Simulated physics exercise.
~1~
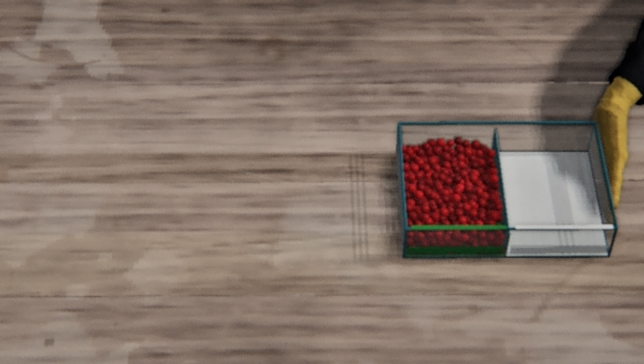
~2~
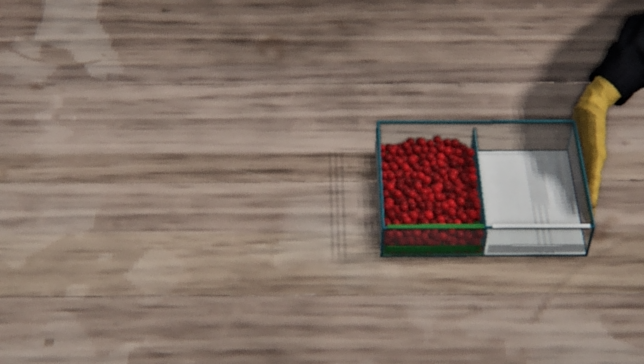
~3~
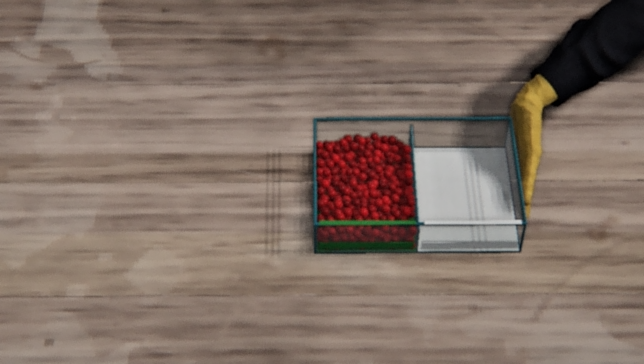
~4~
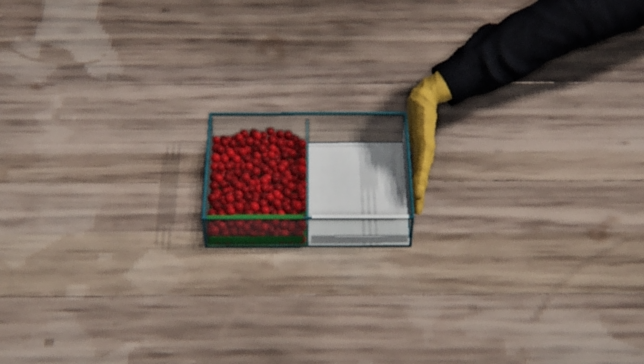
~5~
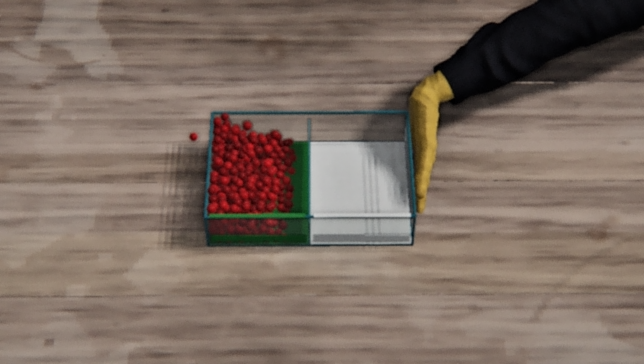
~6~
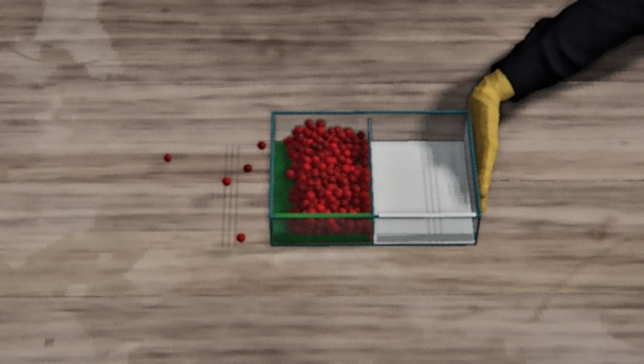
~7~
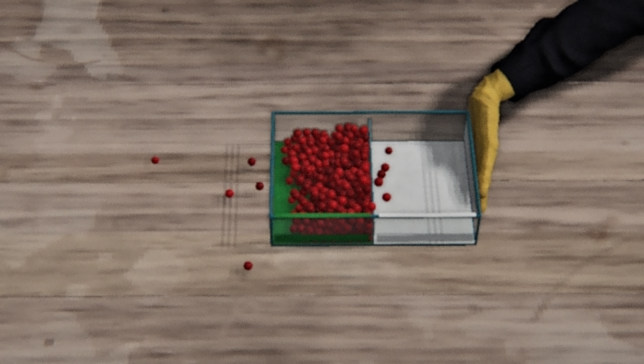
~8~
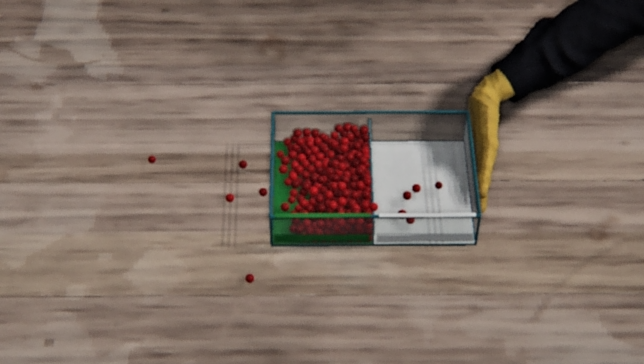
A gloved yellow hand on a black-sleeved arm holds the right end of a clear, two-part tray on a pale, streaked wooden surface, seen from above. Red berries fill the left compartment over a green floor, while the right one is white and empty. The hand slides the tray left and stops, and the berries surge left, a few flying out. It then moves the tray a shorter way back right and halts. A few berries hop the divider into the white side, and several lie scattered on the wood, while most stay in the left compartment.
